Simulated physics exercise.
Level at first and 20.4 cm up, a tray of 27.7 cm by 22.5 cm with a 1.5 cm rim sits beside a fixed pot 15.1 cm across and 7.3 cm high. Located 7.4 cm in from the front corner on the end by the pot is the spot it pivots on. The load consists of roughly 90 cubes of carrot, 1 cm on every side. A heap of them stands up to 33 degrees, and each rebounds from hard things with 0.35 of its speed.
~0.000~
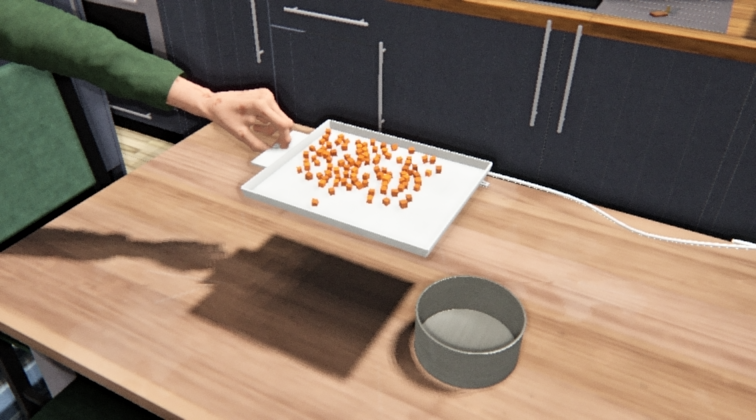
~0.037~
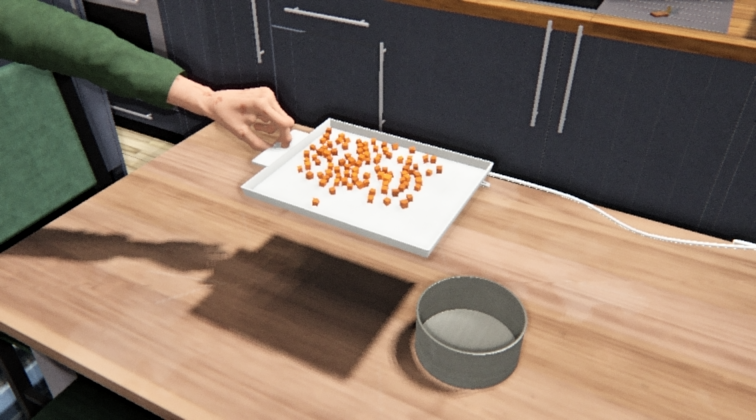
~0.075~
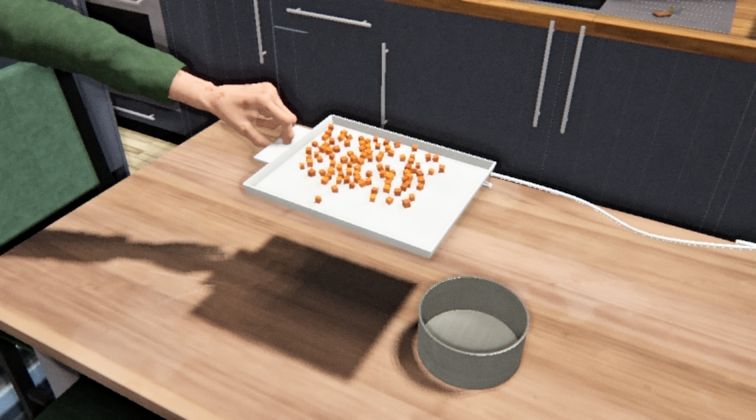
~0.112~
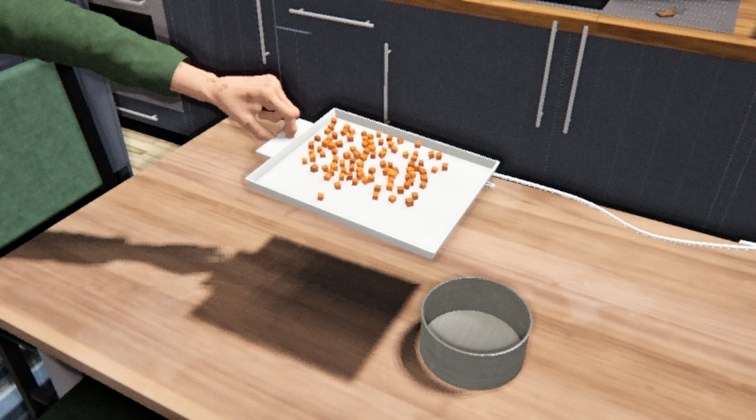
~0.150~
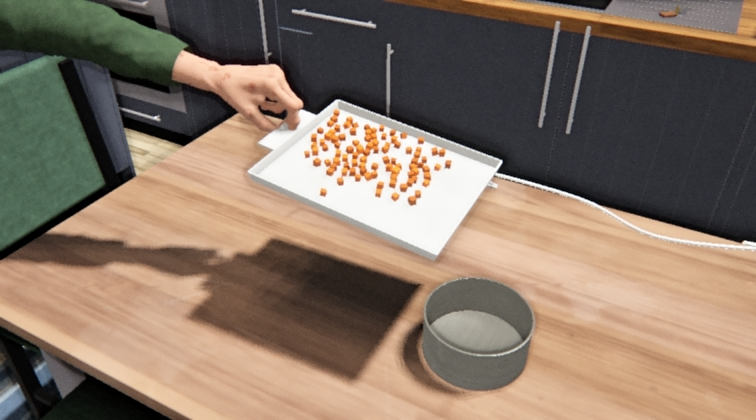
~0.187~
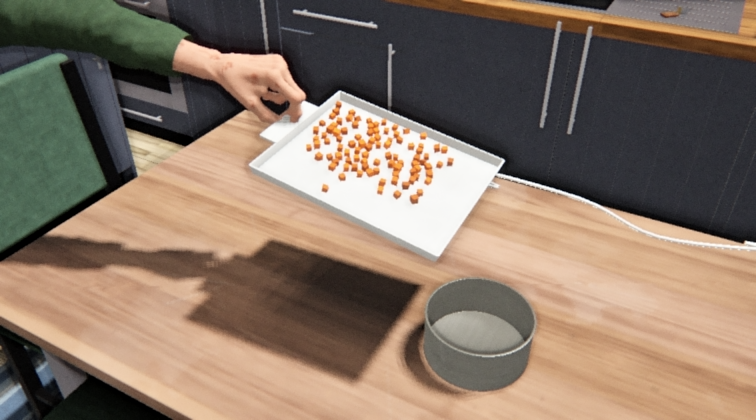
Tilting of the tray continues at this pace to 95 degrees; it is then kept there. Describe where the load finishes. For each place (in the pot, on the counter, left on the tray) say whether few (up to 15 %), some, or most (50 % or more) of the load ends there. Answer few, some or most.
Pot: Most; counter: Some; tray: Few.
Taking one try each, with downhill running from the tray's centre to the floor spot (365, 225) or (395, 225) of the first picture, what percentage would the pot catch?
I'd put it at about 10 per cent for the first tilt and about 20 per cent for the second.
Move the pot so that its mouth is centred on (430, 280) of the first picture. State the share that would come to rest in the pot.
Close to 0 in a hundred.
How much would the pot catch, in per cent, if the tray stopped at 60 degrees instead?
It would be near 40 per cent.
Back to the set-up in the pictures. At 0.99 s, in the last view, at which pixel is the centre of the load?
Approximately (478, 321) in the last view.
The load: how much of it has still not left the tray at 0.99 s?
It's roughly 35 percent.
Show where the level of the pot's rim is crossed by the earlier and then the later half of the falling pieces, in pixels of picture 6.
I'd mark about (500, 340) for the first half and about (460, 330) for the second.
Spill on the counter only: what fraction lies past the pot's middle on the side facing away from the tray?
Near 70 in a hundred.
After 0.67 s, tilt 51 degrees; the tray holds 100 %, the pot 0 %.
After 0.99 s, tilt 77 degrees; the tray holds 35 %, the pot 25 %.
After 1.41 s, tilt 95 degrees; the tray holds 15 %, the pot 50 %.
By 2.6 s all is still; pot 60 %, counter 40 %, tray 0 %.
